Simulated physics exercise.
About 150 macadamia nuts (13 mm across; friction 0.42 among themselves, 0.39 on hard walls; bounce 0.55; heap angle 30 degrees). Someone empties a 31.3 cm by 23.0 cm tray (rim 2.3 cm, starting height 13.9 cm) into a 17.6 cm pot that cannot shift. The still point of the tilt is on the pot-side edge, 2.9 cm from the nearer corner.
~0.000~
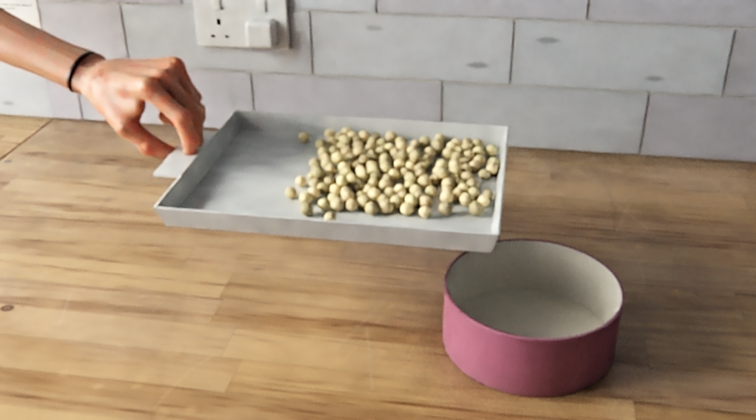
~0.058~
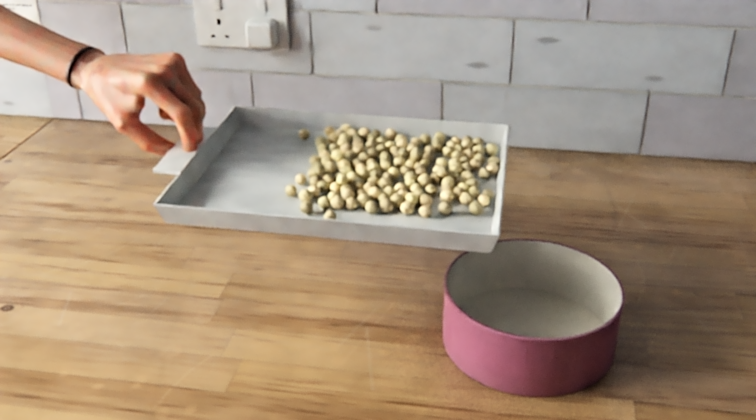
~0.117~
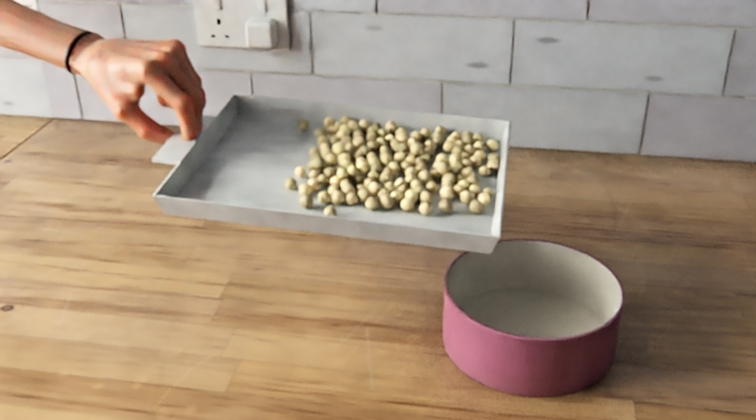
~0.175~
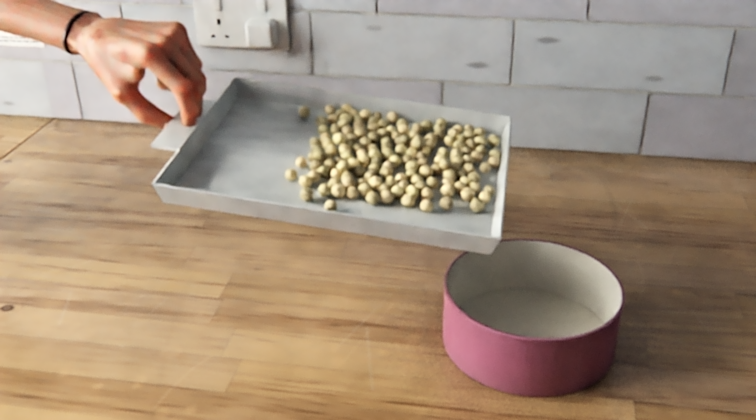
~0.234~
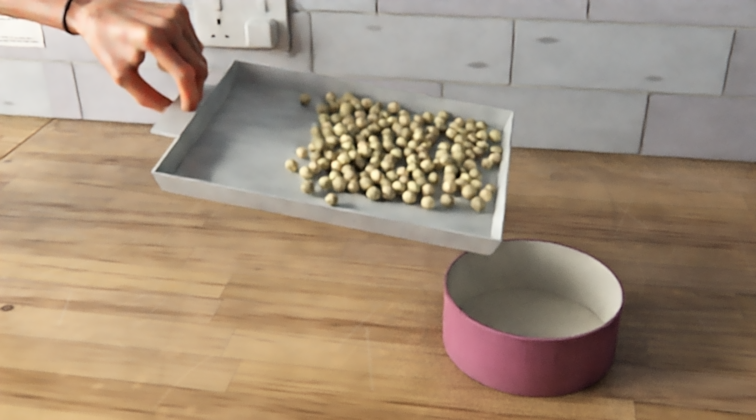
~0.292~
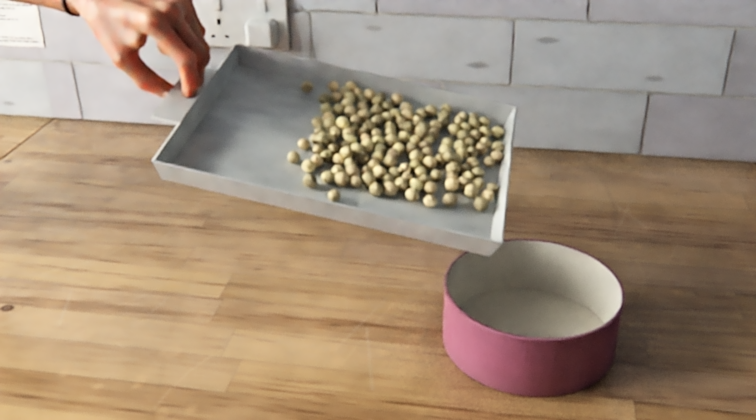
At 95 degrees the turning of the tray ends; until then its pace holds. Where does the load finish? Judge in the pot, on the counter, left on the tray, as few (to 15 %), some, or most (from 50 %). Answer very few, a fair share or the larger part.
Pot the larger part, counter a fair share, tray very few.
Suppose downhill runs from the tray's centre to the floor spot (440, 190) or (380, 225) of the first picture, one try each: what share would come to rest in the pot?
Some 65 and 25 per cent.
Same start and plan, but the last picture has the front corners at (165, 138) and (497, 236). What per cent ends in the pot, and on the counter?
Pot 85, counter 15.
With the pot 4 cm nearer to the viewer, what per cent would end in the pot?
Then about 100 per cent.
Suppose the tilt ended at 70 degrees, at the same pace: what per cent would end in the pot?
In that case some 55 per cent.
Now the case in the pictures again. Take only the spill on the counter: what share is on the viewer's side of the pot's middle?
About 100 per cent.
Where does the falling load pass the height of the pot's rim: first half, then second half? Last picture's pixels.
At about (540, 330), then at (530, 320).
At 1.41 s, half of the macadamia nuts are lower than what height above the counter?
About 20 cm.
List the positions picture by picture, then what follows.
Tray tilt 0 degrees, front corners at (163, 204) and (492, 230); middle of the pieces at (386, 169); pot at (533, 284), in the first picture.
Tray tilt 1 degrees, front corners at (163, 202) and (492, 231); middle of the pieces at (386, 167), in the second picture.
Tray tilt 3 degrees, front corners at (162, 193) and (493, 232), lowest corner right front; middle of the pieces at (387, 162), in the third picture.
Tray tilt 7 degrees, front corners at (162, 181) and (494, 233), lowest corner right front; middle of the pieces at (387, 154), in the fourth picture.
Tray tilt 10 degrees, front corners at (162, 170) and (495, 235), lowest corner right front; middle of the pieces at (389, 147), in the fifth picture.
Tray tilt 13 degrees, front corners at (162, 158) and (496, 237), lowest corner right front; middle of the pieces at (391, 141); pot at (533, 284). The tray's pace is about 55 degrees a second, in the sixth picture.
After 0.96 s, tilt 51 degrees; the tray holds 100 %, the pot 0 %.
Then, at 1.41 s, tilt 77 degrees; the tray holds 95 %, the pot 0 %.
Then, at 1.94 s, tilt 95 degrees; the tray holds 0 %, the pot 65 %.
At rest (2.9 s), pot 65 %, counter 35 %, tray 0 %.
